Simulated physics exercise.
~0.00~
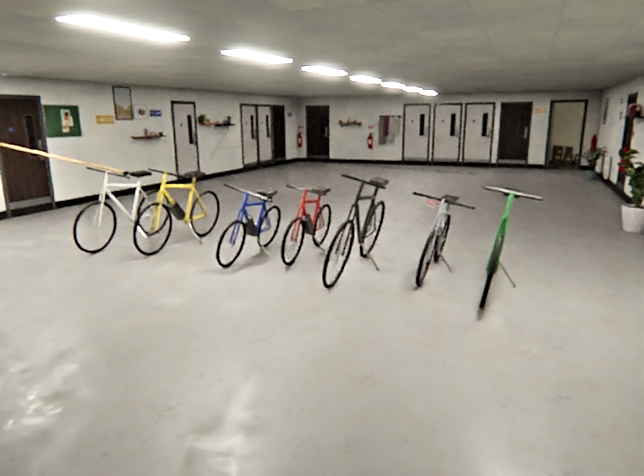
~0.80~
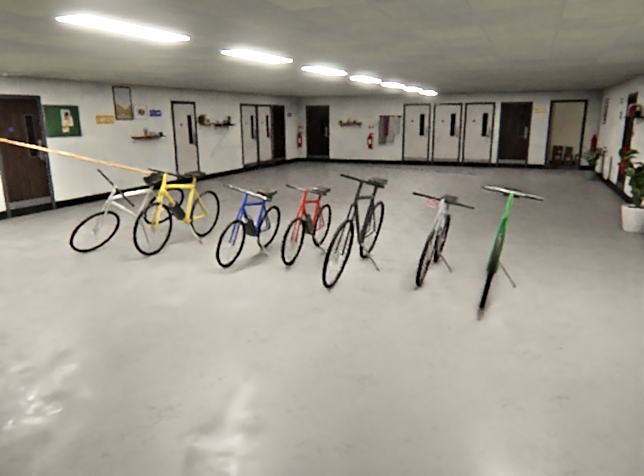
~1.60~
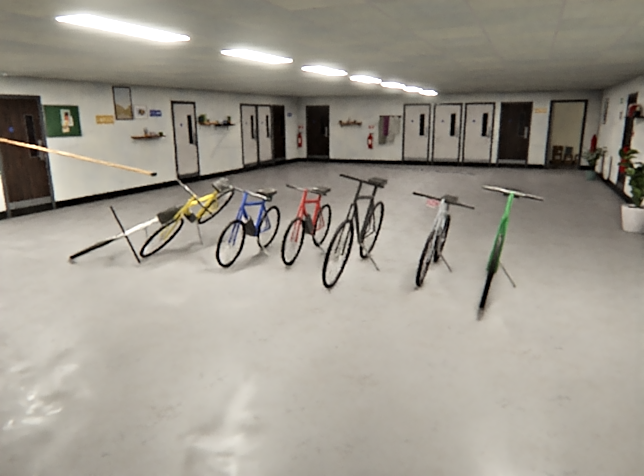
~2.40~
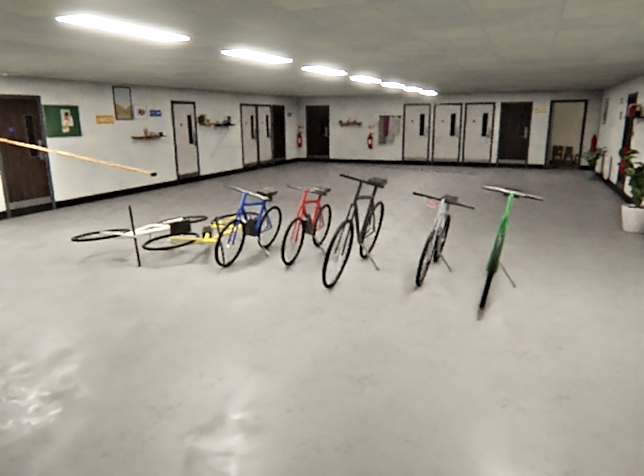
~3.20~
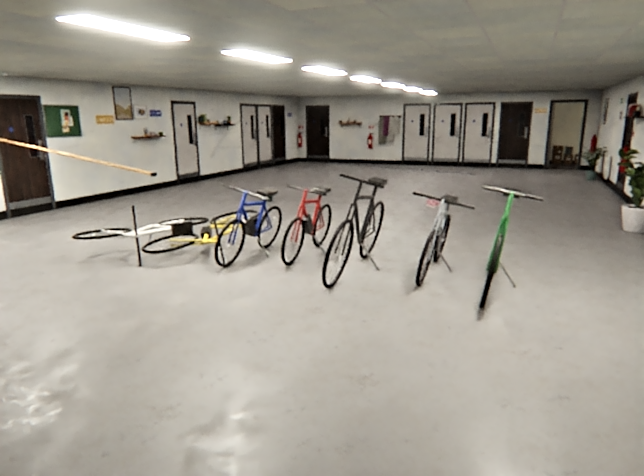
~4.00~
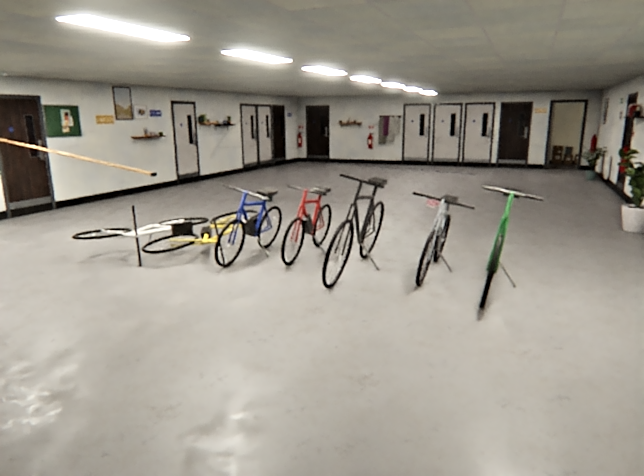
In a wide, low-ceilinged hall with doors along the far wall, seven parked bicycles stand in a row on a smooth grey floor, while a long wooden pole reaches in from the left. The pole moves a little to the right, and the white bicycle at the left end begins to tip toward the yellow one. As the white bicycle drops further, the yellow one tilts over as well. Both come down and lie on the floor, one partly across the other, just short of the blue bicycle. The blue, red, green and other bicycles stay upright, and everything rests still.
